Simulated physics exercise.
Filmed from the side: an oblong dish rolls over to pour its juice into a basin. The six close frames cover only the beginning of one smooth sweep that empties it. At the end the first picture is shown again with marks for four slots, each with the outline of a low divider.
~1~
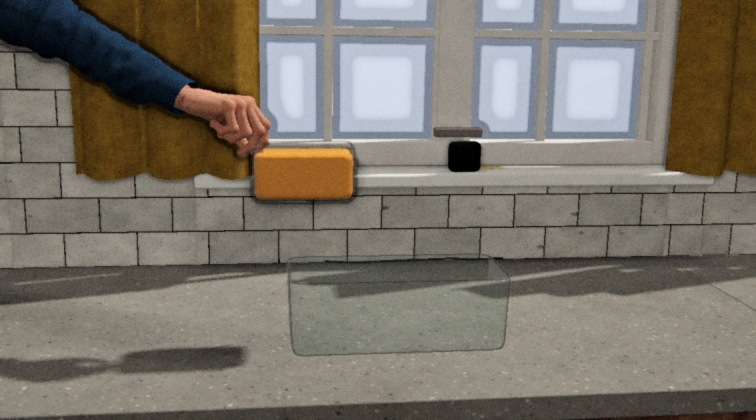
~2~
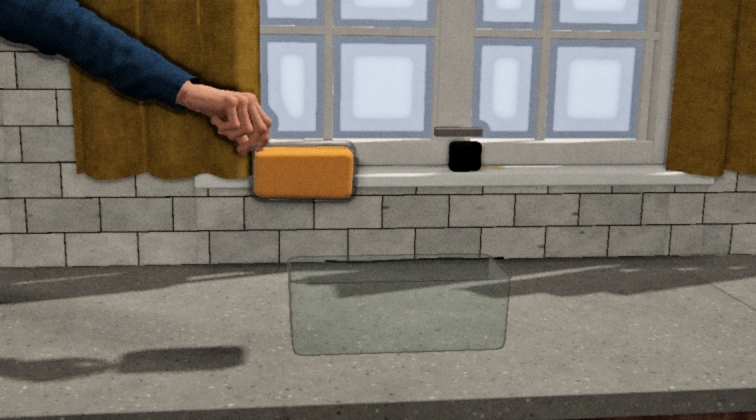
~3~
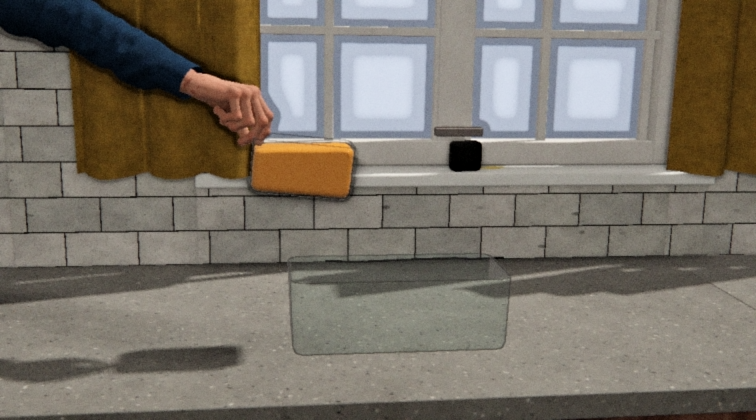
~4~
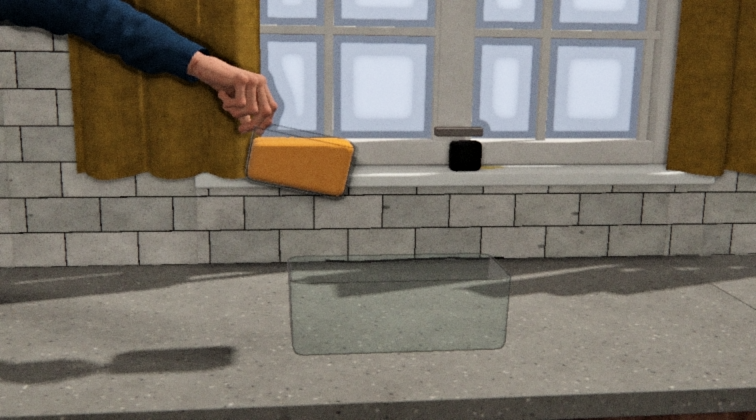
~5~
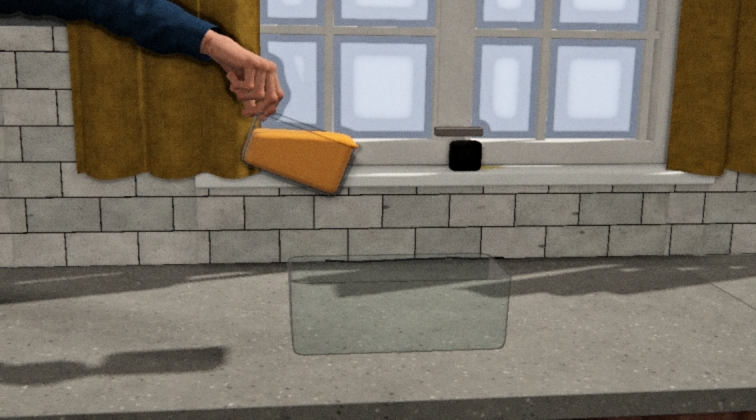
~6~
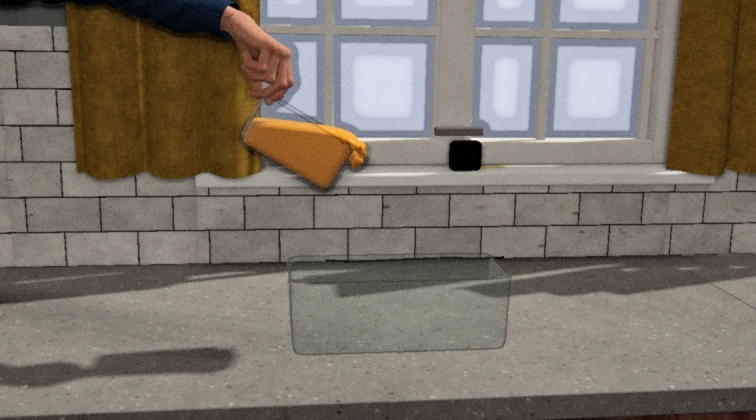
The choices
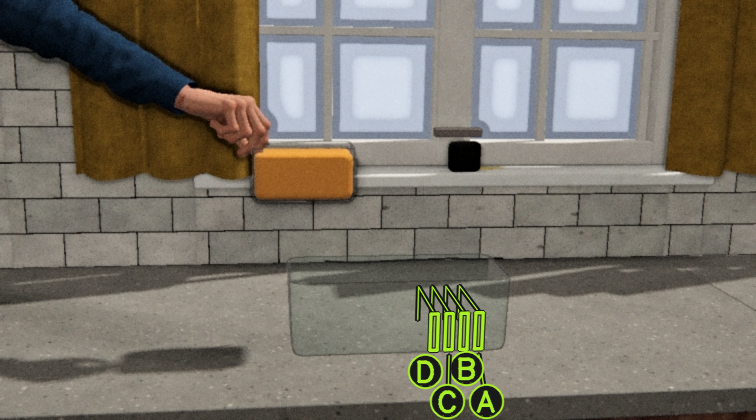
A hand tilting a clear oblong dish of orange juice rightward above a glass basin, the juice beginning to spill over the lip.
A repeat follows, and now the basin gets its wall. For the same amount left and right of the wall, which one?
Place C does it best.
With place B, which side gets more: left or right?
The left side.
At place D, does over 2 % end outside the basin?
Yes.
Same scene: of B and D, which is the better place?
It is D.
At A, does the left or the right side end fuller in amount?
The left one.
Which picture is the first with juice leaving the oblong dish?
Picture 5.
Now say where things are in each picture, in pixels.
The first frame shows upright, lip at (351, 144); basin from (292, 355) to (504, 348); nothing has left yet.
The second frame shows upright, lip at (351, 144); nothing has left yet.
The third frame shows tipped about 5°, lip at (352, 144); nothing has left yet.
The fourth frame shows tipped about 12°, lip at (352, 143); nothing has left yet.
The fifth frame shows tipped about 20°, lip at (352, 143); juice is over the lip, down to (352, 143).
The sixth frame shows tipped about 31°, lip at (352, 143); juice is over the lip, down to (357, 164).
In lime, A at (478, 354); B at (463, 354); C at (449, 355); D at (434, 355).
Choosing A, about 88 % ends left of the wall and 4 % right of it; 8 % is lost outside.
Choosing B, about 73 % ends left of the wall and 21 % right of it; 6 % is lost outside.
Choosing C, about 48 % ends left of the wall and 45 % right of it; 7 % is lost outside.
Choosing D, about 30 % ends left of the wall and 64 % right of it; 7 % is lost outside.
